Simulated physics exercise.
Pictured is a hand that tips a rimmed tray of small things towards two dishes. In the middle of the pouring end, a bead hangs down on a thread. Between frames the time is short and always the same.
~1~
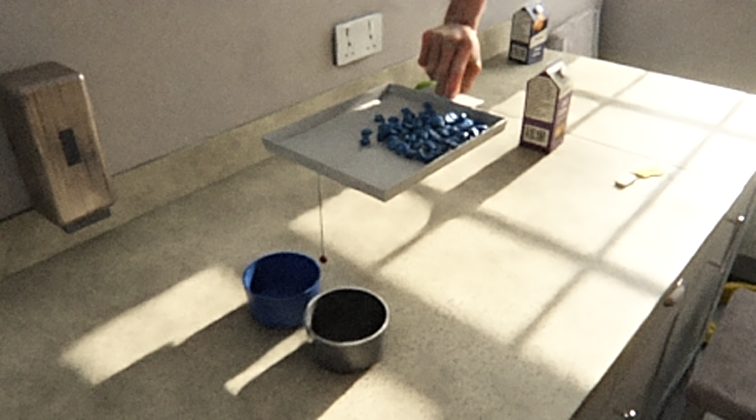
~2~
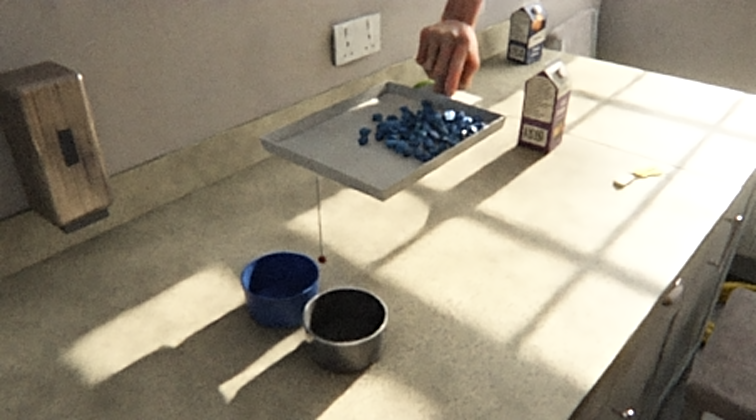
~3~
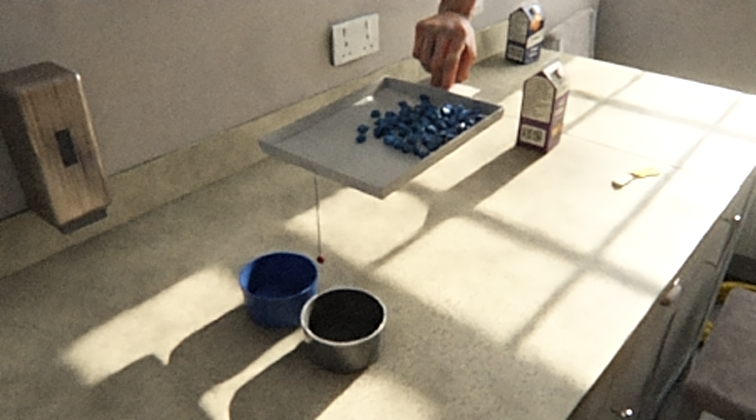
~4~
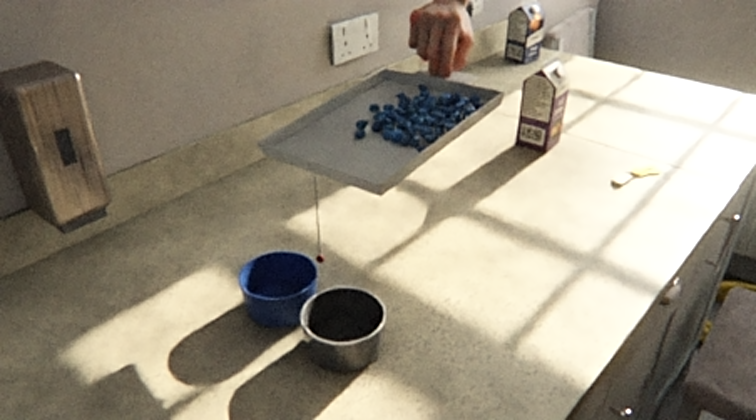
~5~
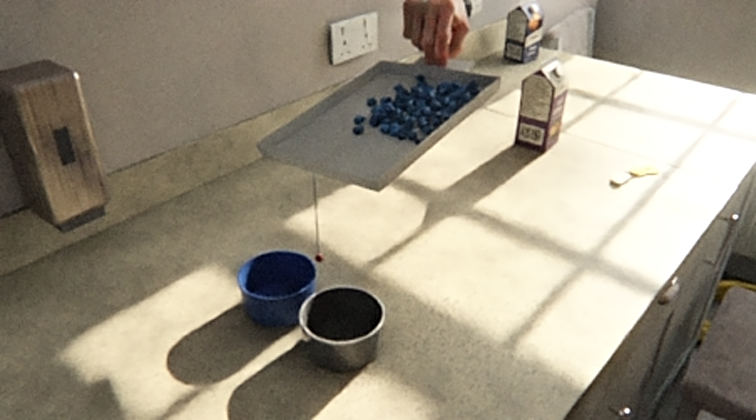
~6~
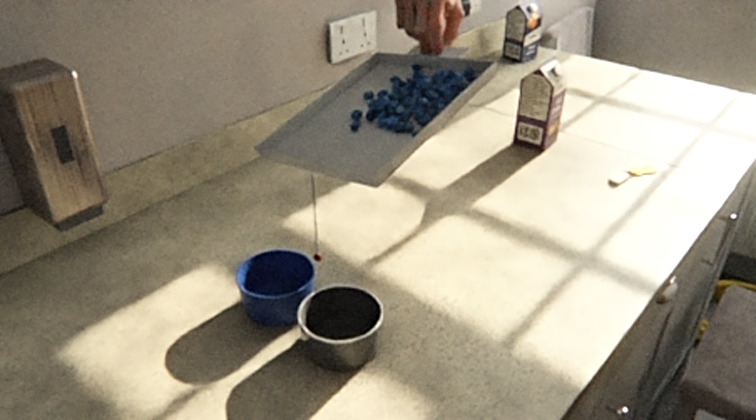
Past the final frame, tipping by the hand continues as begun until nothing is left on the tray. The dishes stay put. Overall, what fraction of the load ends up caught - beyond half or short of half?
Short of half.
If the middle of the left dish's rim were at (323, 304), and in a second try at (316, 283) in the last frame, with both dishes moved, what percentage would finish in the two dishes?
In order: 0 percent and 0 percent.
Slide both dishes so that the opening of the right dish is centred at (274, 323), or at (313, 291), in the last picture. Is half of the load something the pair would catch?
Try 1: A minority of it. Try 2: A majority of it.
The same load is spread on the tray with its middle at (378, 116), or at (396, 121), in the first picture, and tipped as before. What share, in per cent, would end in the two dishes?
About 10 %, then about 20 %.
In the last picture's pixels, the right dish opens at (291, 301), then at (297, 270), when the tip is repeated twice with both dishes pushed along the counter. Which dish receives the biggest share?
Result, try one: The dish further left; try two: The dish further left.
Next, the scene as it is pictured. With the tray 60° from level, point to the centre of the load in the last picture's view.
Roughly at (285, 149).
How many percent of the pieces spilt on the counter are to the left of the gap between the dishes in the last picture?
It amounts to some 90 percent.
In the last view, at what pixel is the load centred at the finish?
Near pixel (254, 274).
Soon after the last picture, tray tipped steeply; nearly all on the tray; a small part in the air.
A little later, tray tipped right over; about a third on the tray; a stray few in the left dish; about half outside both; a small part in the air.
Later still, tray tipped past a quarter turn; about a quarter in the left dish; most outside both.
At rest, tray tipped past a quarter turn; none in the right dish; about a quarter in the left dish; most outside both.
